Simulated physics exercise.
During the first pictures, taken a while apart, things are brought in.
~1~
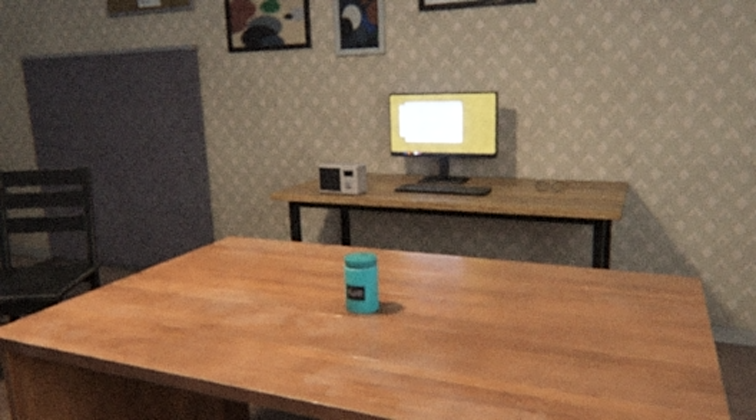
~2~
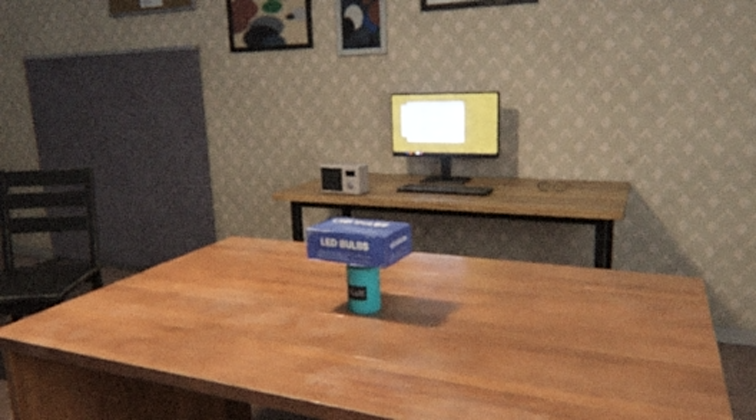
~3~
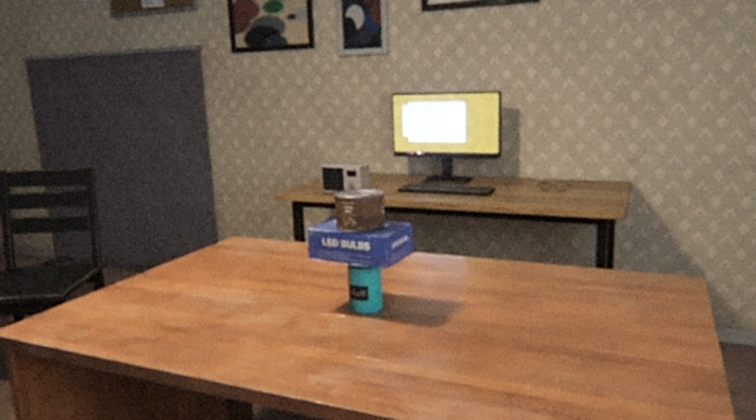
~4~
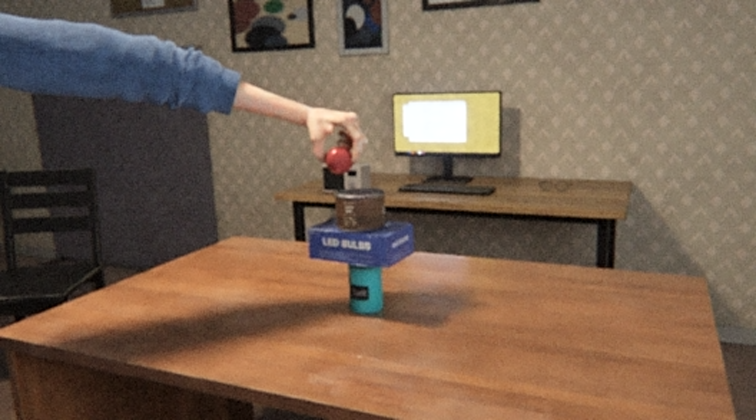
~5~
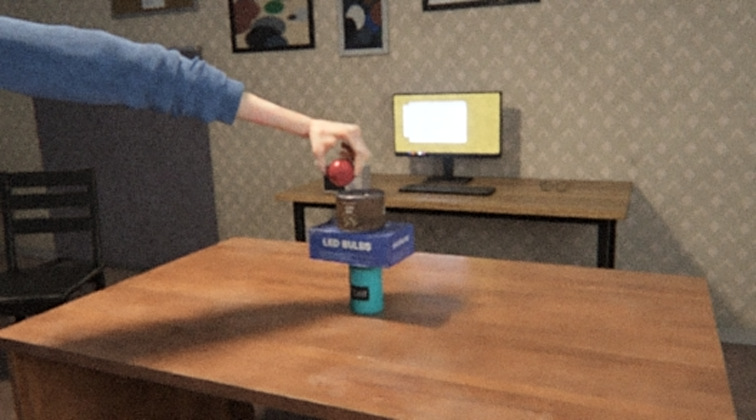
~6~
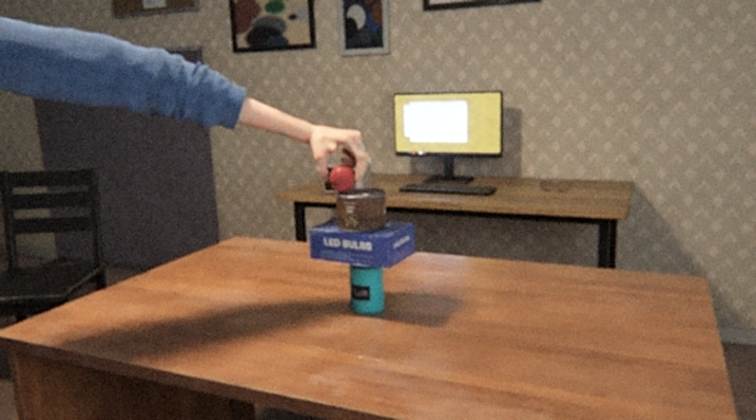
The clip opens on a turquoise jar alone on a wooden table, then a blue box appears on top of it, followed by a brown tub on the box. A hand reaches in from the left holding a red tomato and lowers it slightly onto the tub, keeping hold of it.
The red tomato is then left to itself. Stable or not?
Stable.
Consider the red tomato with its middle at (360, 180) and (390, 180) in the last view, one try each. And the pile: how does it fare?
First attempt - it does not fall; second attempt - it comes down.
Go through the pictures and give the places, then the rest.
In the first picture, the last thing is not in view yet; turquoise jar (362, 282).
In the second picture, the last thing is not in view yet.
In the third picture, the last thing is not in view yet; blue box (361, 241).
In the fourth picture, still above its spot; red tomato (339, 160); turquoise jar (366, 282).
In the fifth picture, still above its spot; red tomato (342, 172); brown tub (361, 210).
In the sixth picture, in place under the hand; red tomato (343, 178); blue box (362, 241).
Then, 0.90 s past the last view, nothing moves.
Then, 1.90 s past the last view, red tomato resting near (342, 179).
Finally, all 4 still in place. Final places as the last picture's camera would see them, red tomato near (342, 179). The pile holds.
